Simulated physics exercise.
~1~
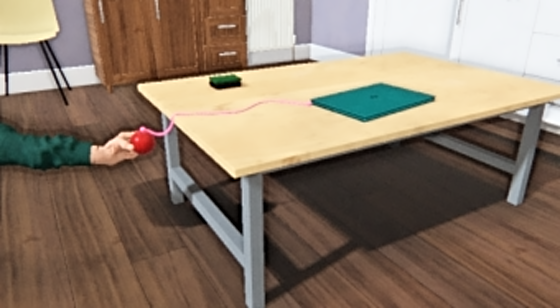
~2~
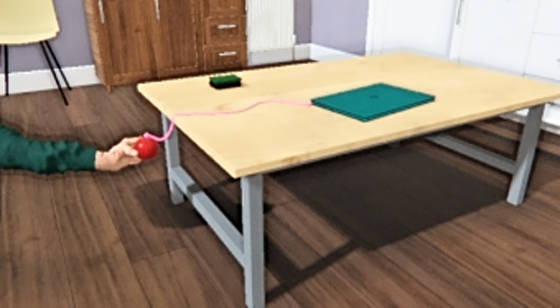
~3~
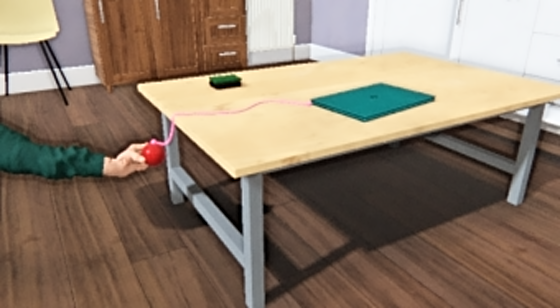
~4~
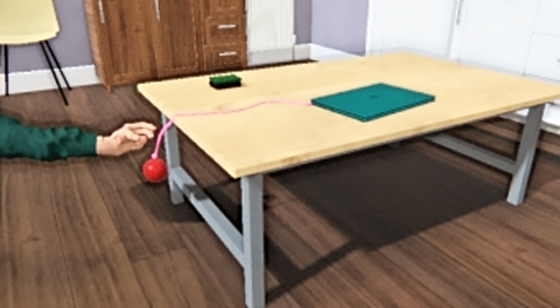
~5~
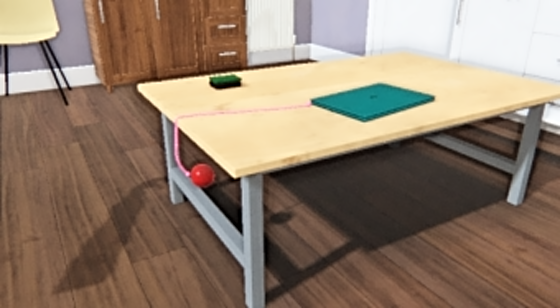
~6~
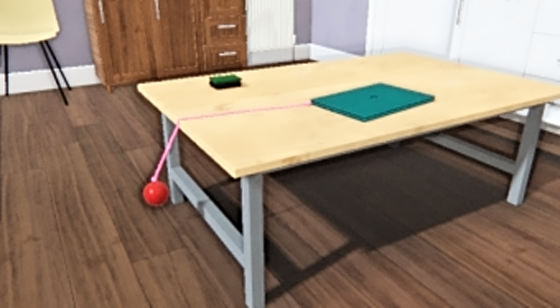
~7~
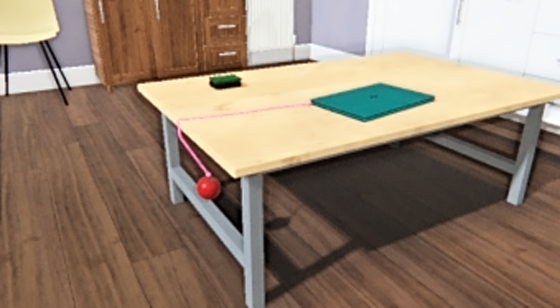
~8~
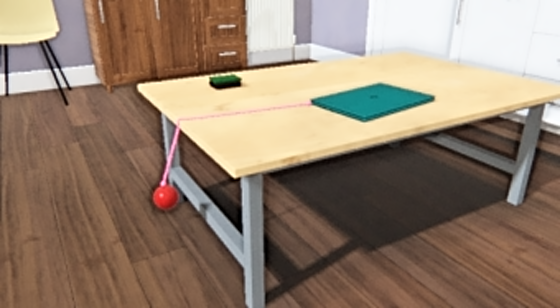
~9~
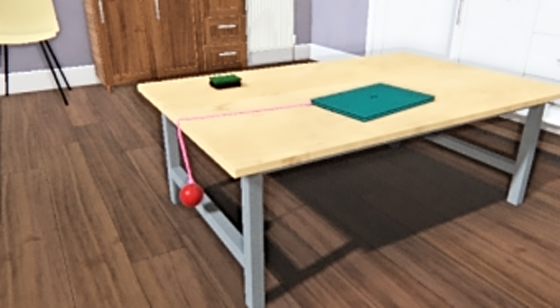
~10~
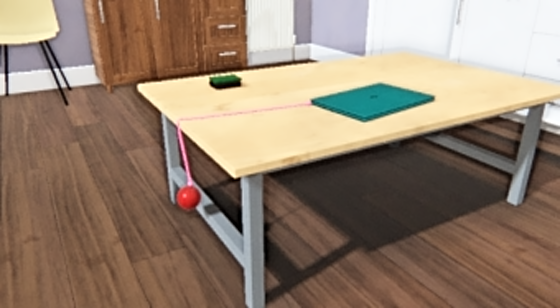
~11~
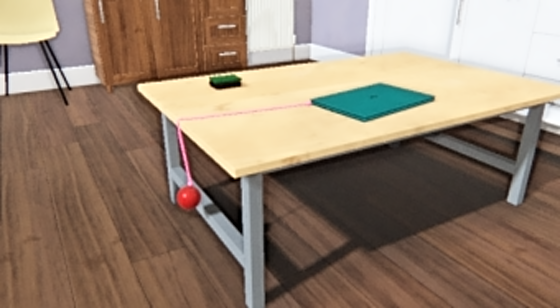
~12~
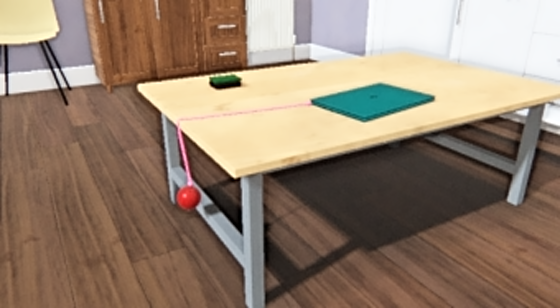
The clip opens on a pale wooden table holding a turquoise laptop and a small dark green sponge, while a hand at the left holds a red apple just past the table's end. A pink string trails from the apple across the tabletop to the laptop. The hand moves slightly right and down, lets go, and draws back out of view. The apple drops below the edge and swings right, then left, and back again in shrinking arcs as the string pulls straight. Finally it hangs still beside the table leg, with the laptop and sponge unmoved on top.
